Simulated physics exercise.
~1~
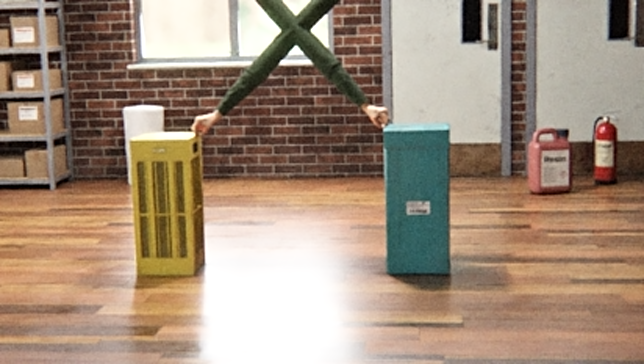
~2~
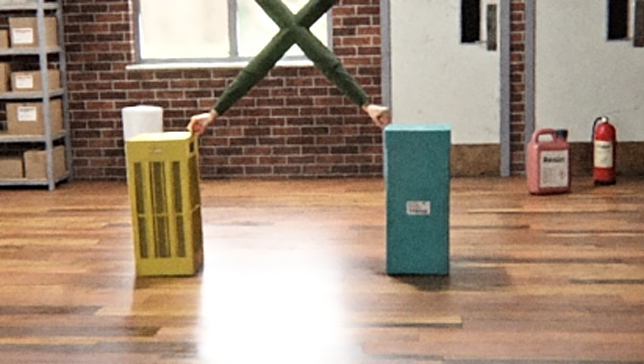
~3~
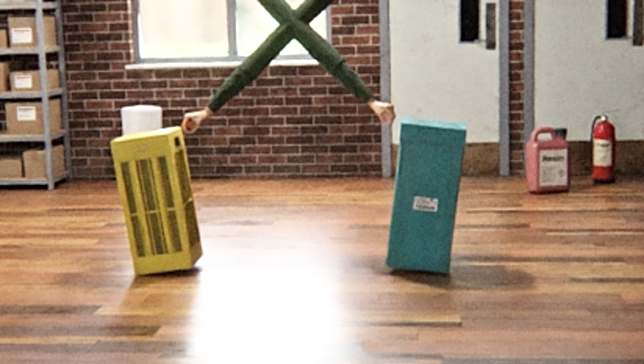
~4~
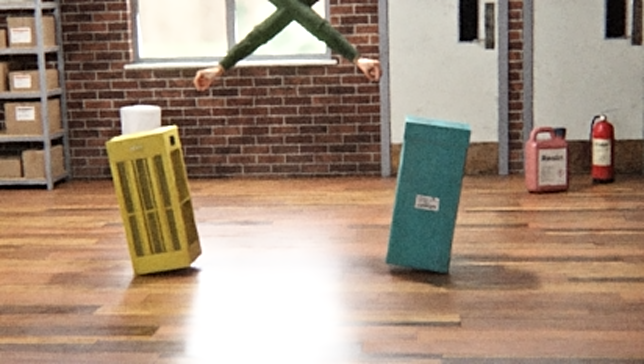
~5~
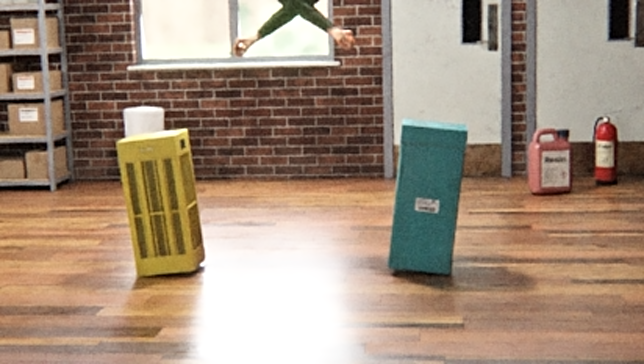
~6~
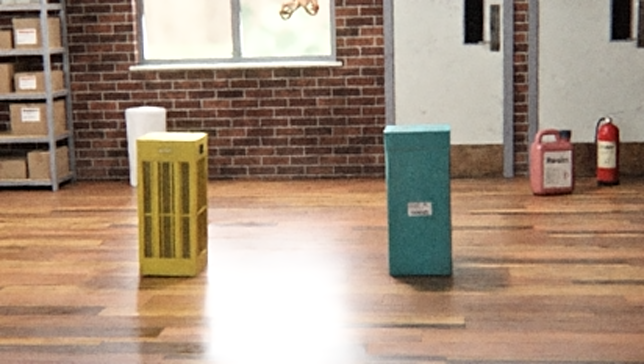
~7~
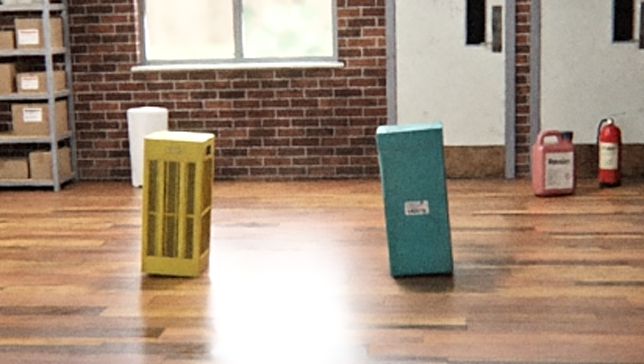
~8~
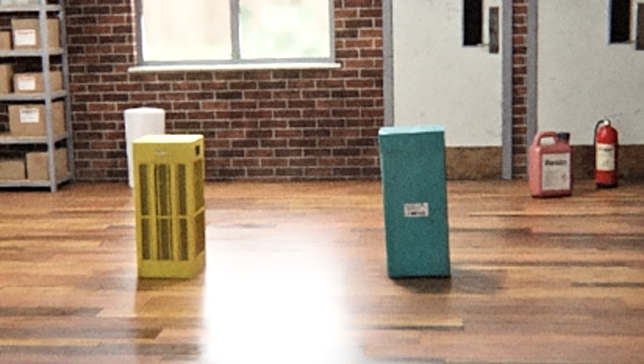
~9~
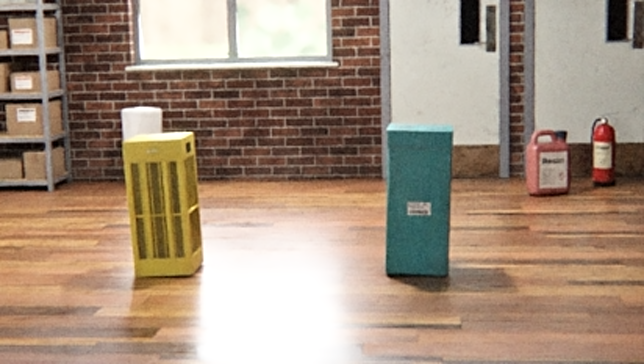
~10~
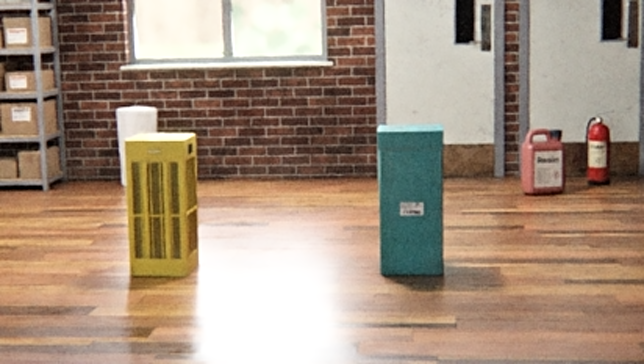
In a brick-walled storeroom, crossed arms tip a yellow crate and a turquoise tote, which rock back and settle upright.
